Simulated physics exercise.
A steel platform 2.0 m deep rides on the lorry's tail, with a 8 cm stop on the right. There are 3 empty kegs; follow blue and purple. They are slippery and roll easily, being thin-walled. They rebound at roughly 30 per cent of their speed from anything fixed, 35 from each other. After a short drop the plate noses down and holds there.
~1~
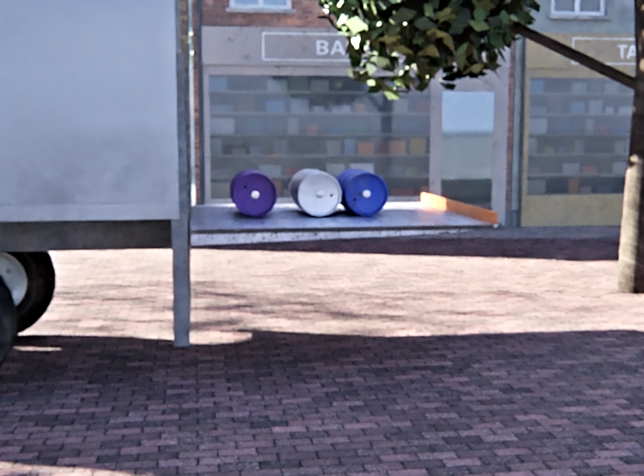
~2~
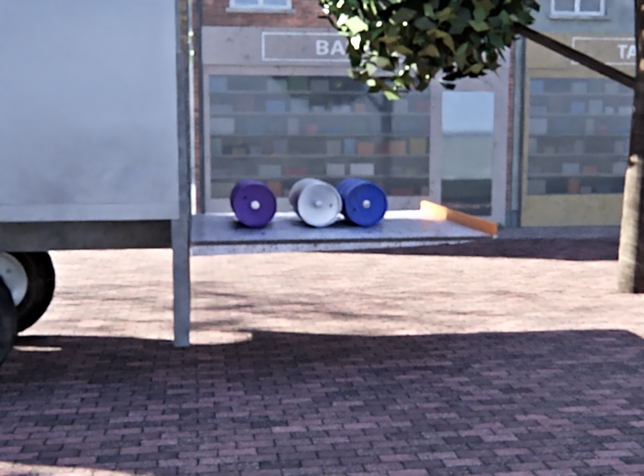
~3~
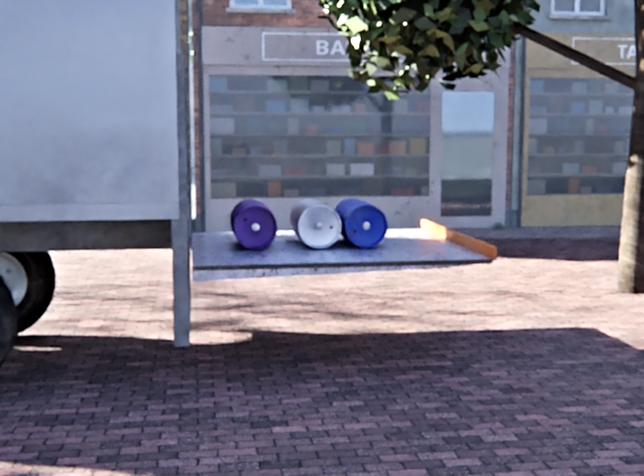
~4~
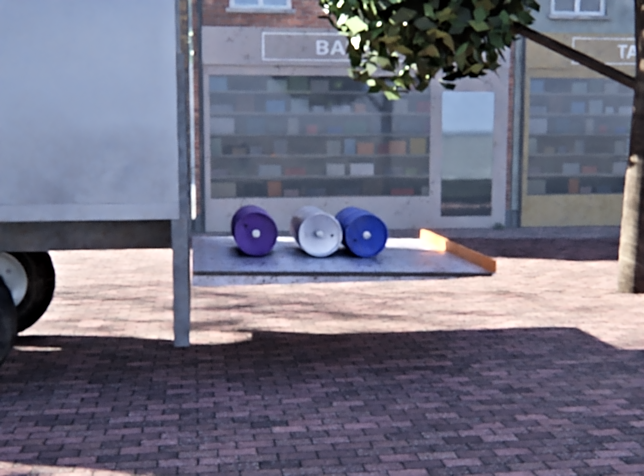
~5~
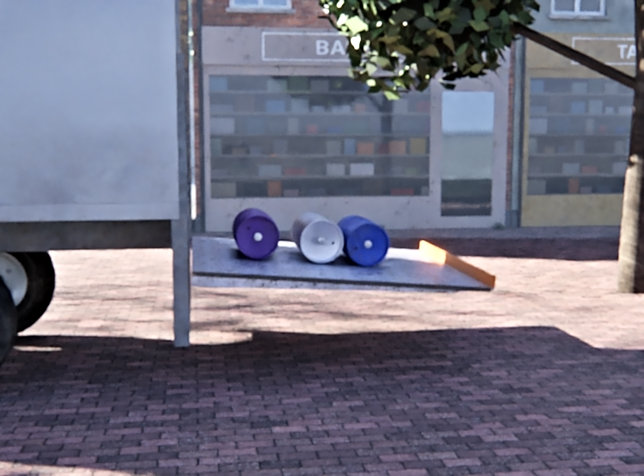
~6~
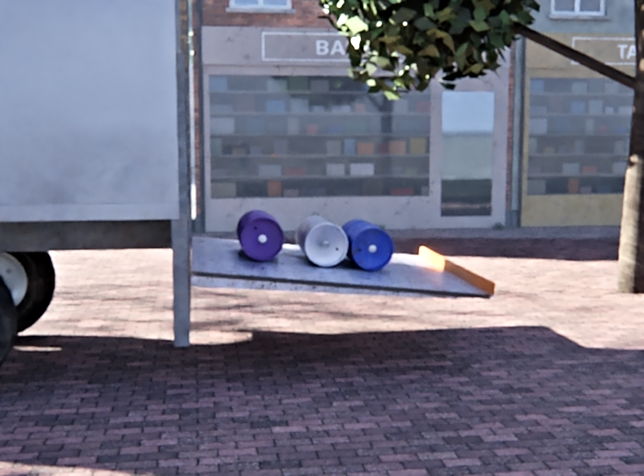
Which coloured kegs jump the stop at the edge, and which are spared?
The blue keg stays on the plate, the purple stays on the plate.
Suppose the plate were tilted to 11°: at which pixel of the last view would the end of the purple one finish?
Around (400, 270).
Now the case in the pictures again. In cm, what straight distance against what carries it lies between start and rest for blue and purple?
Moved: Blue 60, purple 70.
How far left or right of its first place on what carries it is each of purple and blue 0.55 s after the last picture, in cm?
Purple 20 right, blue 20 right.
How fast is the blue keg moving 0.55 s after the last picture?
Near 0.5 m/s.
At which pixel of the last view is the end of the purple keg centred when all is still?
Around (359, 248).
Another 0.5 s on from the last picture, blue is on the plate, 50 cm from the stop, rolling right; purple is on the plate, 130 cm from the stop, rolling right; 0 of 3 are off.
Another 1.2 s on from the last picture, blue is on the plate, 15 cm from the stop, rolling right; purple is on the plate, 95 cm from the stop, rolling right; 0 of 3 are off.
Another 1.8 s on from the last picture, blue is on the plate, 10 cm from the stop; purple is on the plate, 75 cm from the stop; 0 of 3 are off.
In the end (2.7 s after the last picture), blue is on the plate, 15 cm from the stop; purple is on the plate, 80 cm from the stop; 0 of 3 are off.
